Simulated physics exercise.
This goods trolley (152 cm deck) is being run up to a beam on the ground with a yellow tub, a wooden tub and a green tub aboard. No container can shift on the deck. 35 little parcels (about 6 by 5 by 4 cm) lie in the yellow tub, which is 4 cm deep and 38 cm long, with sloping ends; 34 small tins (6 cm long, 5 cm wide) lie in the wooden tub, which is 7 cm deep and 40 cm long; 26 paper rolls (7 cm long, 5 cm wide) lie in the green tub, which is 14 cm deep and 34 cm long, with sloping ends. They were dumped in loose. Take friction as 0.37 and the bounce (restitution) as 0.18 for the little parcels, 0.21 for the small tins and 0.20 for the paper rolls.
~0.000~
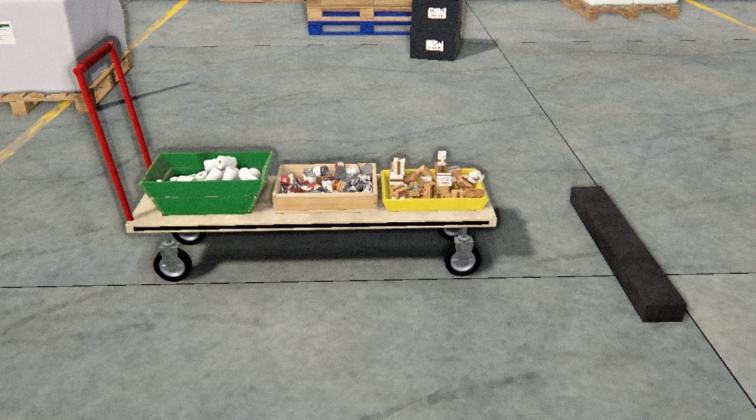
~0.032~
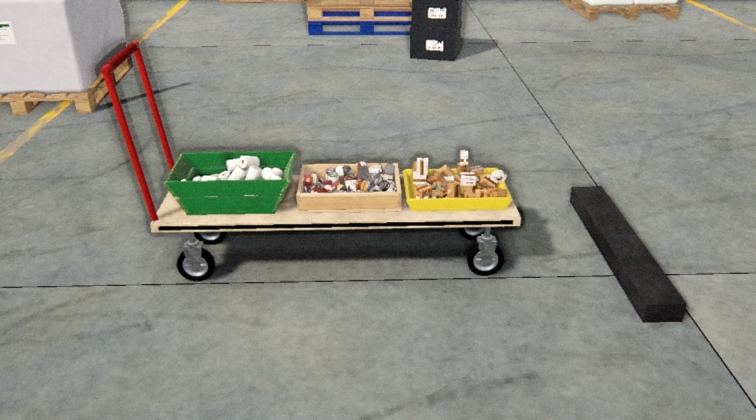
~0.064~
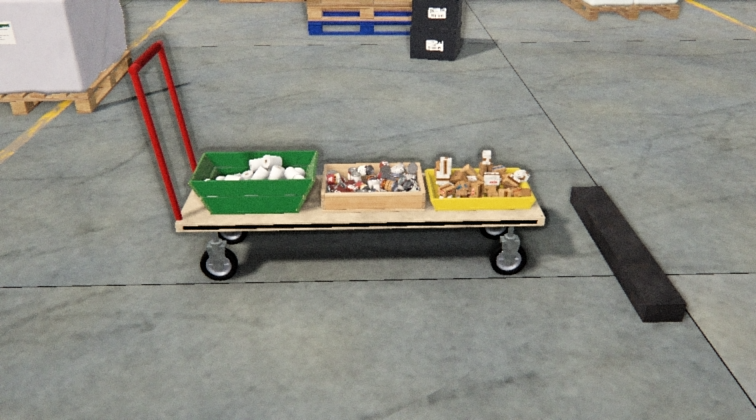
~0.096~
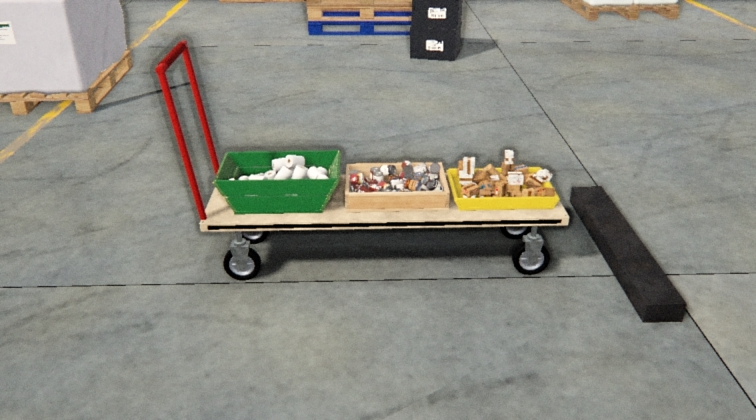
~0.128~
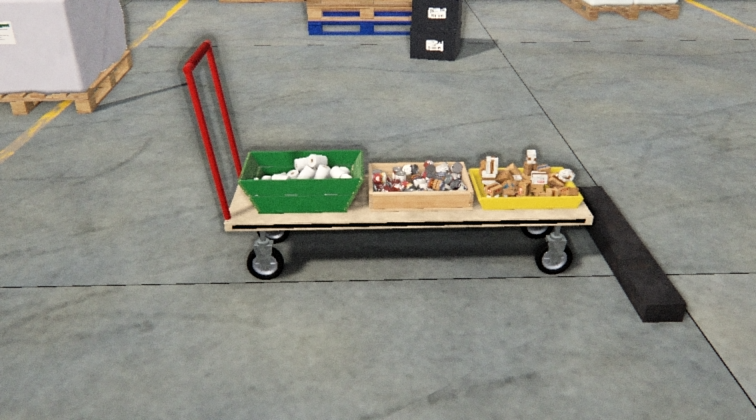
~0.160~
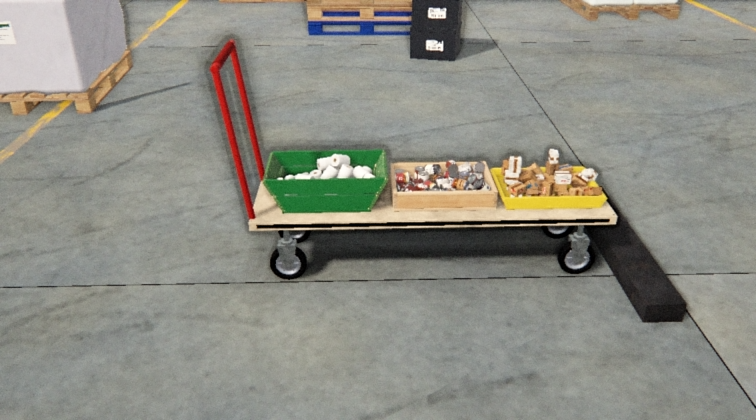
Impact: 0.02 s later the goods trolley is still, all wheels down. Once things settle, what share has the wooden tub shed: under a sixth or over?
The wooden tub loses over a sixth of its small tins.
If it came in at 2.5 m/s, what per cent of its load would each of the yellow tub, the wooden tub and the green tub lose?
In that case yellow tub 50, wooden tub 10, green tub 10 per cent.
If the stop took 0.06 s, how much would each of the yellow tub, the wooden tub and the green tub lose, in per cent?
Then yellow tub 50, wooden tub 20, green tub 10 per cent.
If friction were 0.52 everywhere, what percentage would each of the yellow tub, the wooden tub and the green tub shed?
In that case yellow tub 50, wooden tub 20, green tub 10 per cent.
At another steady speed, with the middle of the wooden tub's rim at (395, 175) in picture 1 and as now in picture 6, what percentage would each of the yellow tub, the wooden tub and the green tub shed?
Then yellow tub 10, wooden tub 0, green tub 0 per cent.
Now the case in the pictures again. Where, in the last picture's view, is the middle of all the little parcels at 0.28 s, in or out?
Near (596, 172).
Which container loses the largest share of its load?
It is the yellow tub.
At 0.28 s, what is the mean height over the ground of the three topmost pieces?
About 54 cm.
After 0.18 s, the wheels strike.
After 0.28 s, yellow tub 30 in, 5 out, wooden tub 32 in, 2 out and green tub 26 in, 0 out.
After 0.40 s, yellow tub 17 in, 18 out, wooden tub 31 in, 3 out and green tub 23 in, 3 out.
After 0.63 s, yellow tub 15 in, 20 out, wooden tub 24 in, 10 out and green tub 23 in, 3 out.
Outcome (at 1.13 s), yellow tub 14 in, 21 out, wooden tub 24 in, 10 out and green tub 22 in, 4 out. Asked share, 10 of 34, 29 per cent.
